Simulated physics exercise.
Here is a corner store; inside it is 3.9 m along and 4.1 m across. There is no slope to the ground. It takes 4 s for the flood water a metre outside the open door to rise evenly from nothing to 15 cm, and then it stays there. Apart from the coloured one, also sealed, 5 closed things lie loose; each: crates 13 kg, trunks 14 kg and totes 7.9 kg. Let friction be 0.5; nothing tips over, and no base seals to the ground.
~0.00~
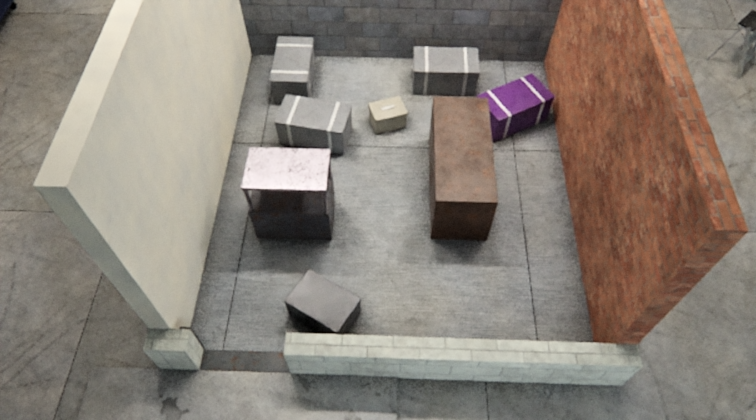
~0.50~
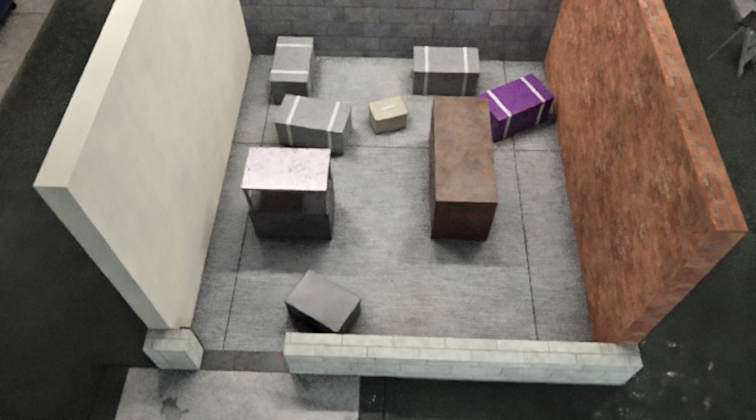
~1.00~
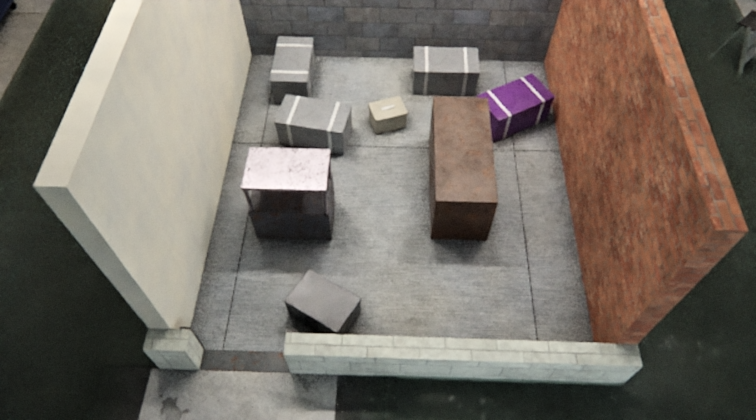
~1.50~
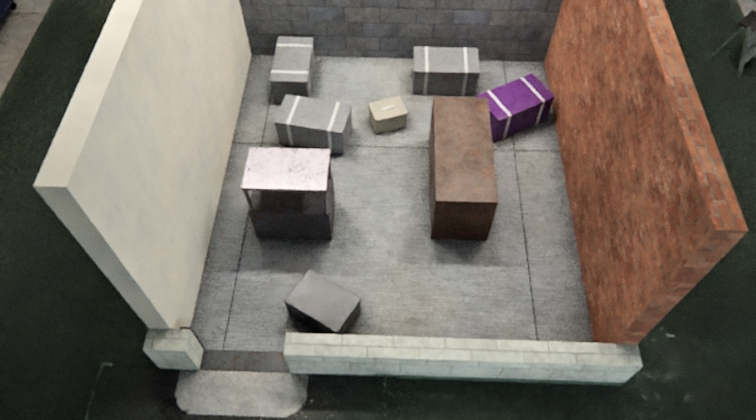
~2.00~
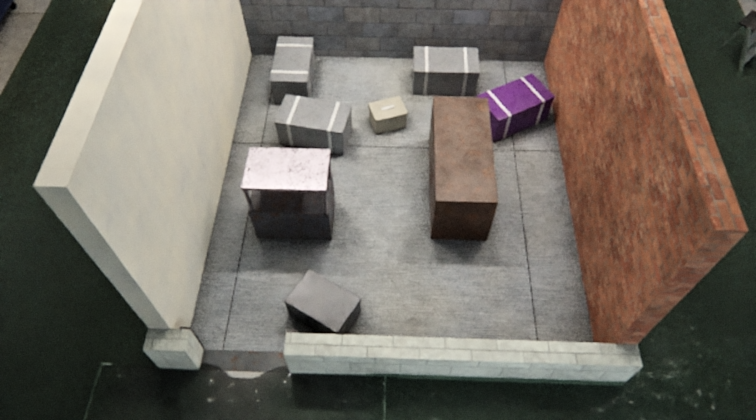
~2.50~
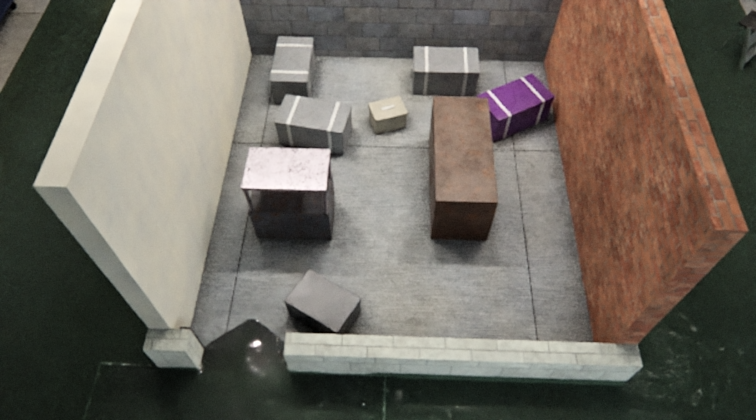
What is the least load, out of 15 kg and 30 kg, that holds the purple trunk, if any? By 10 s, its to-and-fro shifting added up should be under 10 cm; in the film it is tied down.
The modest weight is adequate.
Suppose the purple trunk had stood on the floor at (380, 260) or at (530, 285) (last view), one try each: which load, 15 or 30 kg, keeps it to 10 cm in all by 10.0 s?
Respectively, the heavy option is needed and the light option succeeds.
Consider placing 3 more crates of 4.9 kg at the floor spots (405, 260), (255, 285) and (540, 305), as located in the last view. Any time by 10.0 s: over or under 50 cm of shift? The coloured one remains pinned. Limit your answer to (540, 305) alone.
Result: Stays within it.
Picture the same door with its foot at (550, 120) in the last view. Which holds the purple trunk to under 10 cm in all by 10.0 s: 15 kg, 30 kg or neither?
Lab note: Both masses insufficient.
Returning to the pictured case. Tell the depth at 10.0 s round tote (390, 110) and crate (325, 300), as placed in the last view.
Around 3 cm and 4 cm.
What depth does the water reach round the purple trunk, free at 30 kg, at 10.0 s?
About 0 cm.
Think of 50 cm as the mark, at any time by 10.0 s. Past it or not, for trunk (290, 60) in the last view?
Beyond the mark.
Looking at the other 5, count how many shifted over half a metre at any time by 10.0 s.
The tally stands at 1.
After 3.5 s the purple trunk would be 0 cm from its start with 15 kg and 0 cm from its start with 30 kg; 0 cm of water round it then.
After 4.5 s the purple trunk would be 0 cm from its start with 15 kg and 0 cm from its start with 30 kg; 0 cm of water round it then.
After 7.0 s the purple trunk would be 0 cm from its start with 15 kg and 0 cm from its start with 30 kg; 0 cm of water round it then.
After 10.0 s the purple trunk would be 0 cm from its start with 15 kg and 0 cm from its start with 30 kg; 0 cm of water round it then.
